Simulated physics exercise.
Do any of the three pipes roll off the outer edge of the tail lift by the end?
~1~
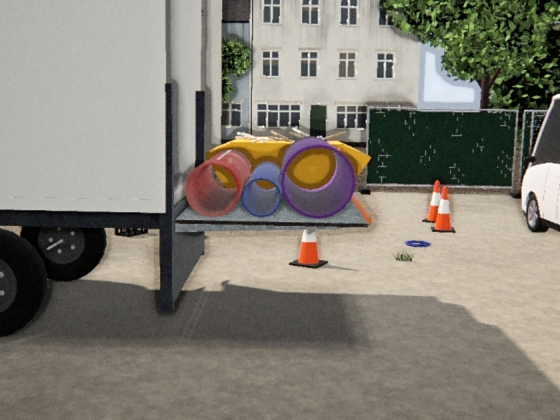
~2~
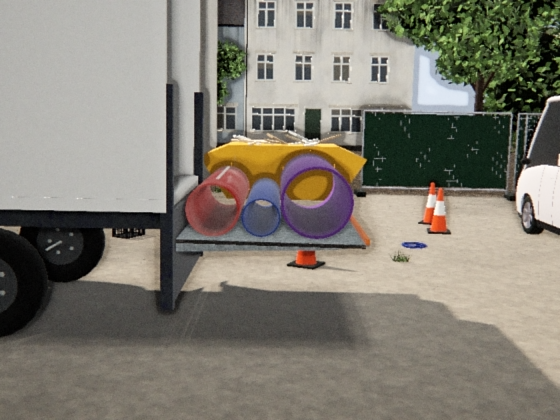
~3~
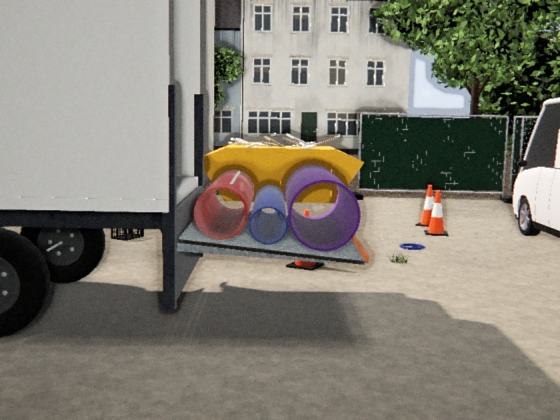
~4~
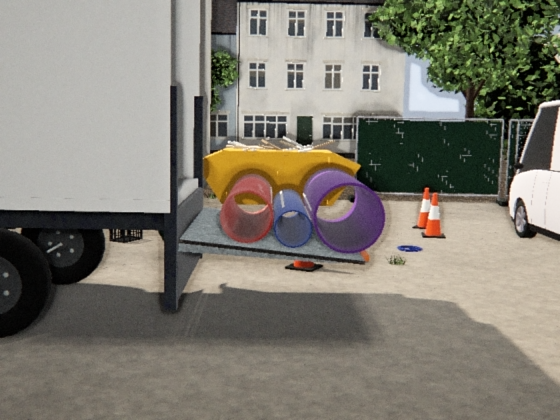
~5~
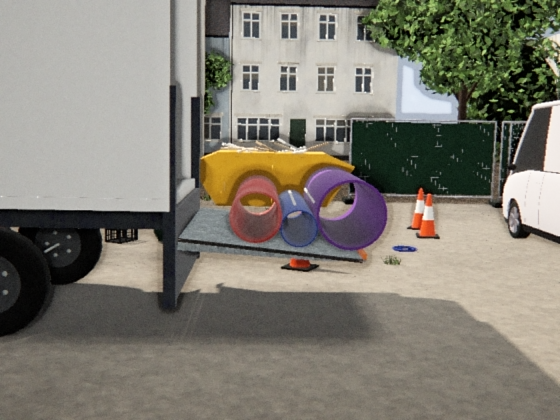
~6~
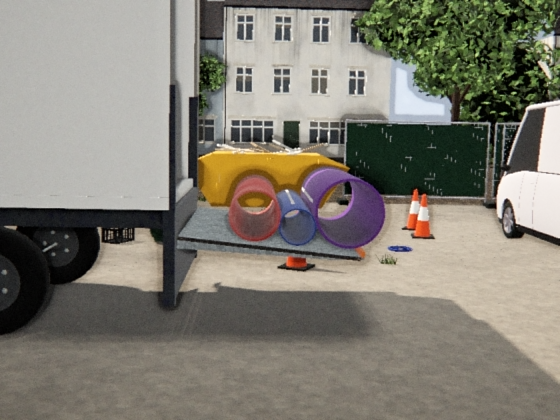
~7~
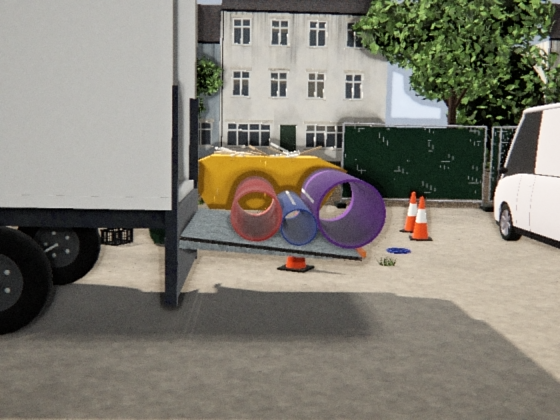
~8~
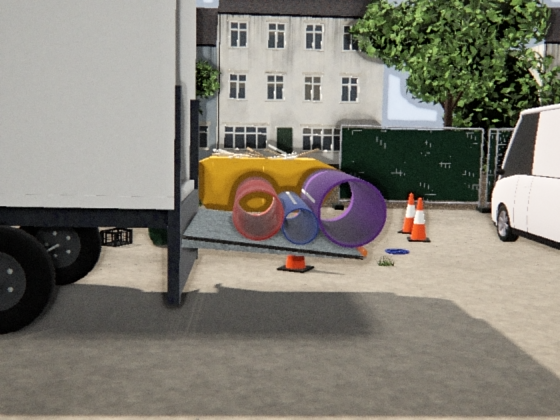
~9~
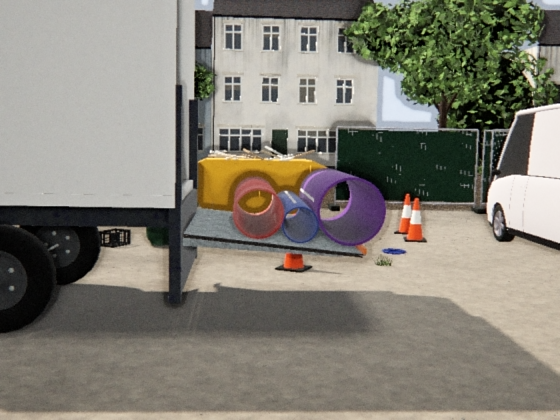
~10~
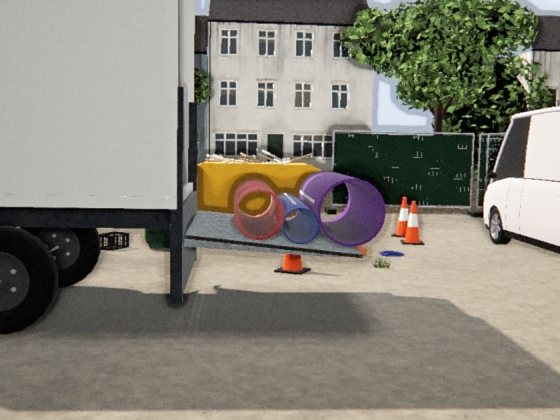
No, the red, blue and purple pipes all stay on the plate. They roll right as it tips and come to rest near its outer edge.
